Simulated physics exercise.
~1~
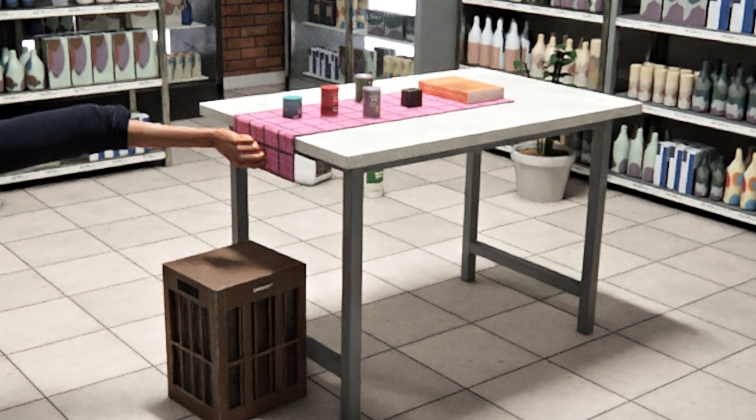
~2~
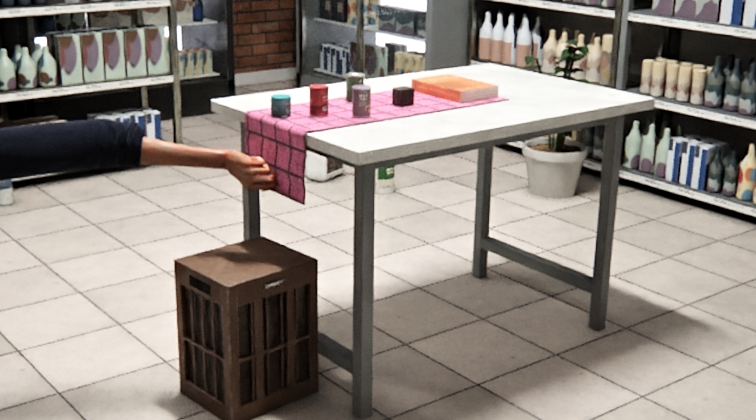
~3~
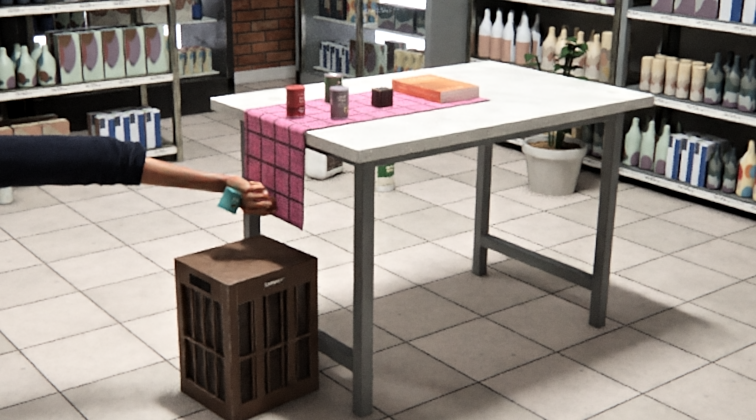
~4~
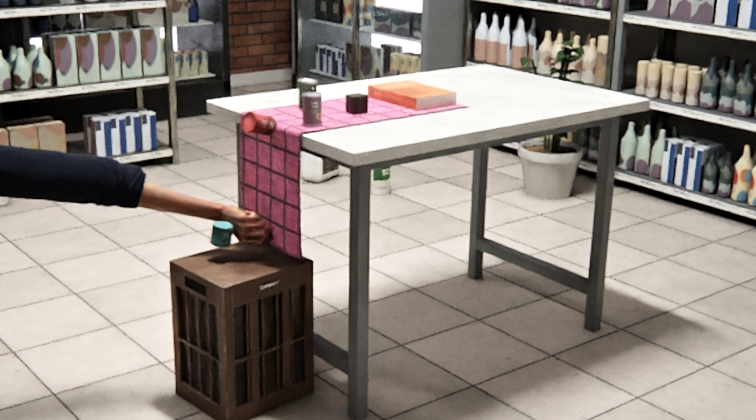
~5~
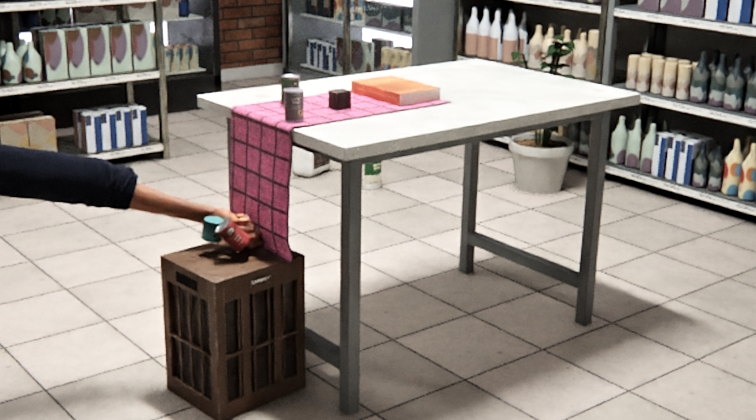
A hand pulls a pink tablecloth down to a brown crate, and two items fall.
